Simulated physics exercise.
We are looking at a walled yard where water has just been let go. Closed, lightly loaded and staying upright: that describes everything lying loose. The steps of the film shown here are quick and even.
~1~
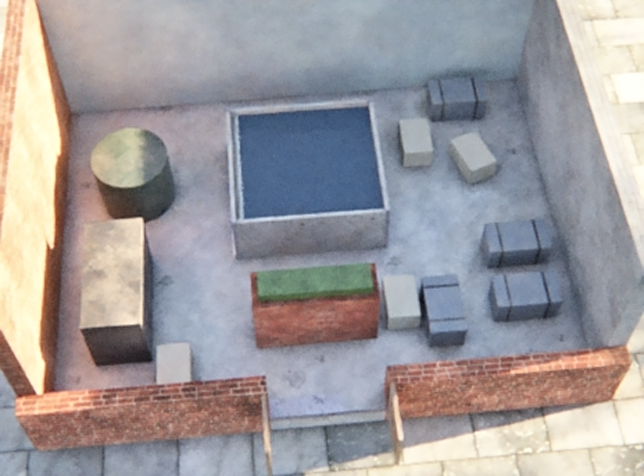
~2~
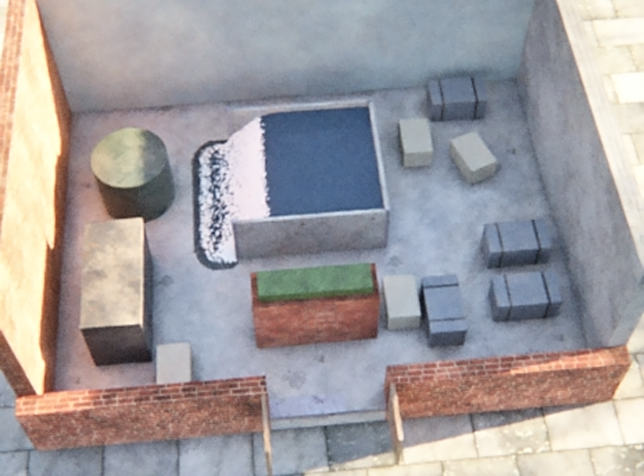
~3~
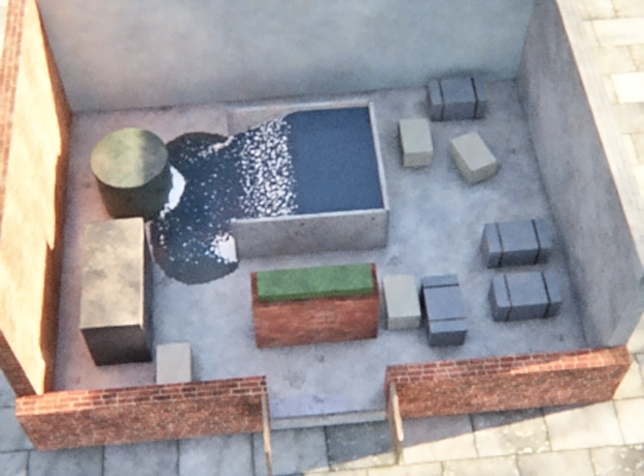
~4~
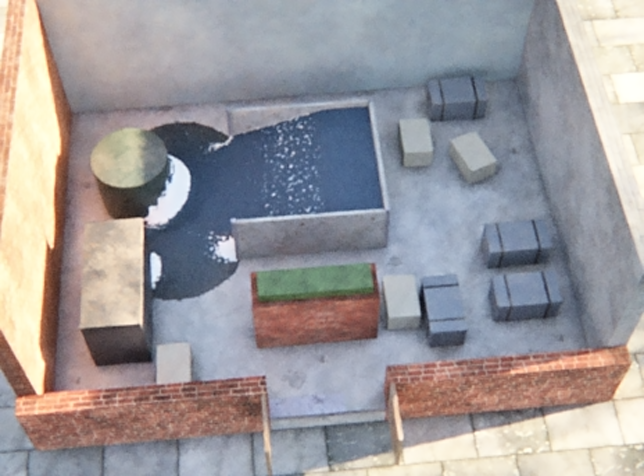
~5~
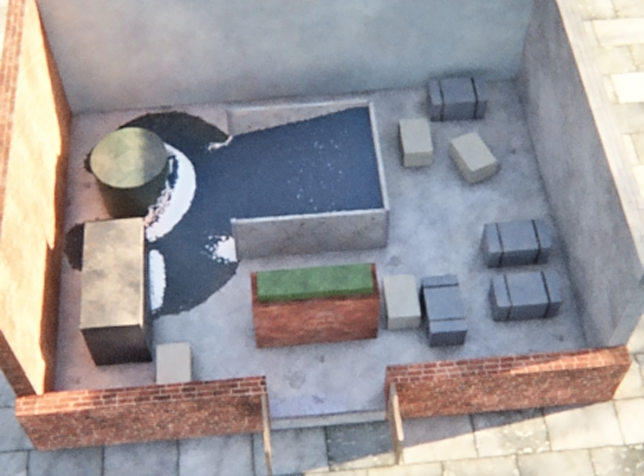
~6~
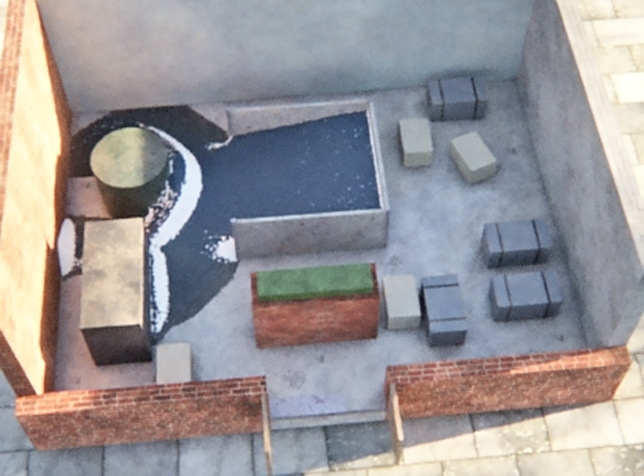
Dark water pours from the left side of a walled tank and spreads around a round block.
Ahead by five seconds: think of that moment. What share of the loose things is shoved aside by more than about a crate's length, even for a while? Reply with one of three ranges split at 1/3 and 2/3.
Under 1/3.
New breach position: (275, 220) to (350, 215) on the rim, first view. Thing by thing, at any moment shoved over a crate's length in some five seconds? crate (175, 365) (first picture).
Lab note - outcome: Distance not reached.
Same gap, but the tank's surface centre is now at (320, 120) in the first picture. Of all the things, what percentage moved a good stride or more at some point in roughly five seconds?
It should come out close to 10 %.
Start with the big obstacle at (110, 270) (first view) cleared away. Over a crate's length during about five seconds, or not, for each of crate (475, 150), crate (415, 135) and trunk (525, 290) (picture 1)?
The first remained nearby, the second remained nearby, and the third remained nearby.
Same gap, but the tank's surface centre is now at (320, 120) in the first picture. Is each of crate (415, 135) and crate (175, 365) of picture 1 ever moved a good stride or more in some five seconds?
Well, one by one: Travelled less, then went the distance.
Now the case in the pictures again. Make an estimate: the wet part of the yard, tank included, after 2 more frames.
Roughly 30 per cent.
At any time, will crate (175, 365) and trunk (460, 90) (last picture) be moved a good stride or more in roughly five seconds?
The first one covered that distance and the second one covered that distance.
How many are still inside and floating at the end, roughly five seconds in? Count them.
I make it 2.
A moment on, 0 of 8 are well off their spots; 0 afloat.
Next, 0 of 8 are well off their spots; 1 afloat.
Later, 1 of 8 are well off their spots; 1 afloat.
In the end, 2 of 8 are well off their spots, and 2 have been at some point; 2 afloat.
